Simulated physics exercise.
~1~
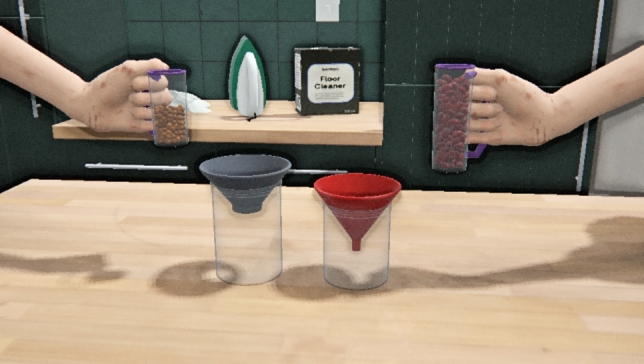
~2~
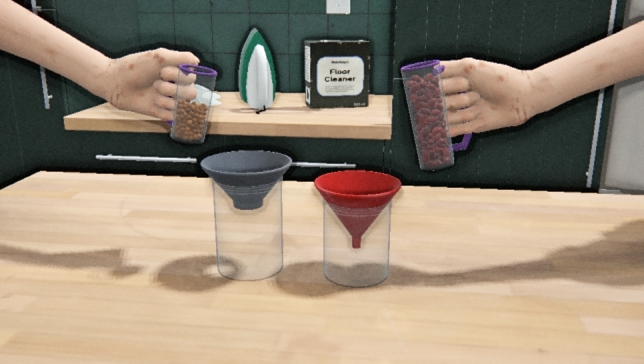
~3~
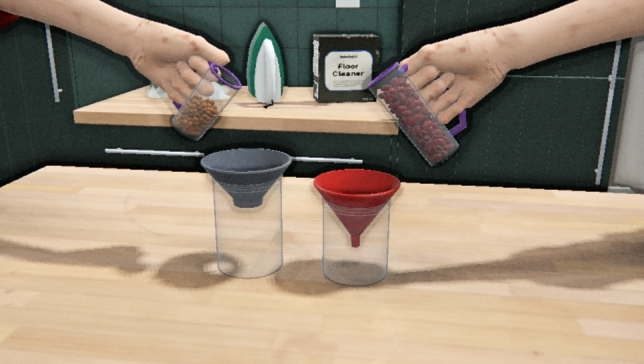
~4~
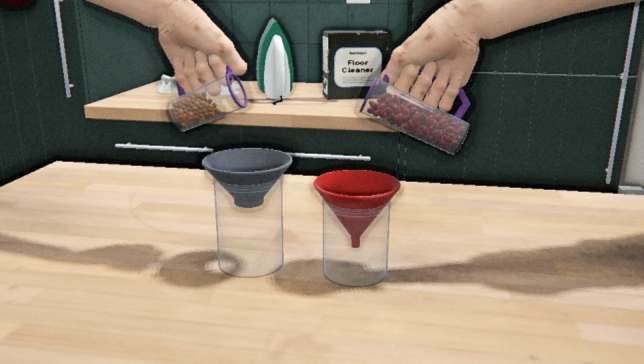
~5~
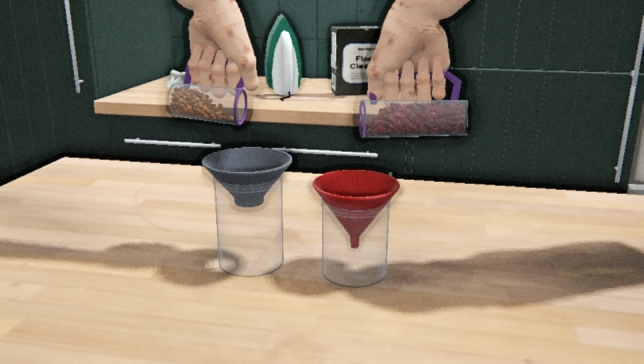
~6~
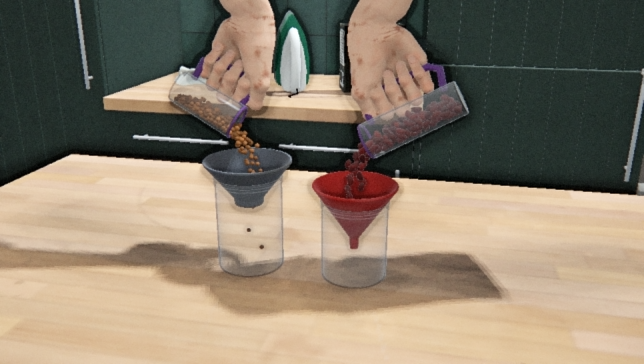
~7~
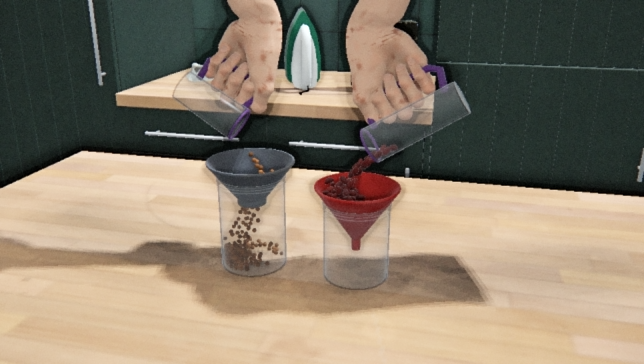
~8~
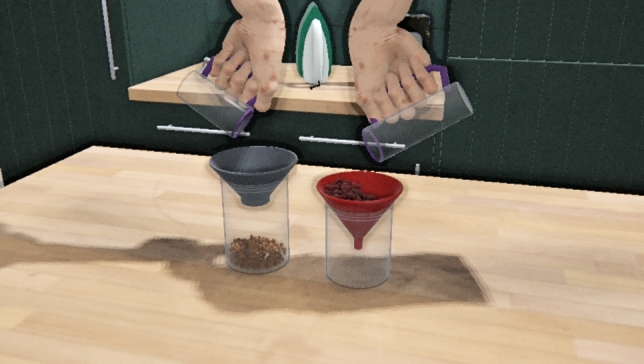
The clip opens on two hands holding clear, purple-trimmed cups of loose dry pieces, tan on the left and dark red on the right, above a gray funnel and a red funnel set in clear jars. The hands move inward and tip the cups onto their sides, with nothing spilling yet. Then both cups tilt further and pour into the funnels. The tan pieces drop through the gray funnel and scatter into its jar, while the red ones gather in theirs. Finally, the cups are empty, the tan pieces lie in the left jar, and the red pieces sit stuck in the funnel above an empty jar.
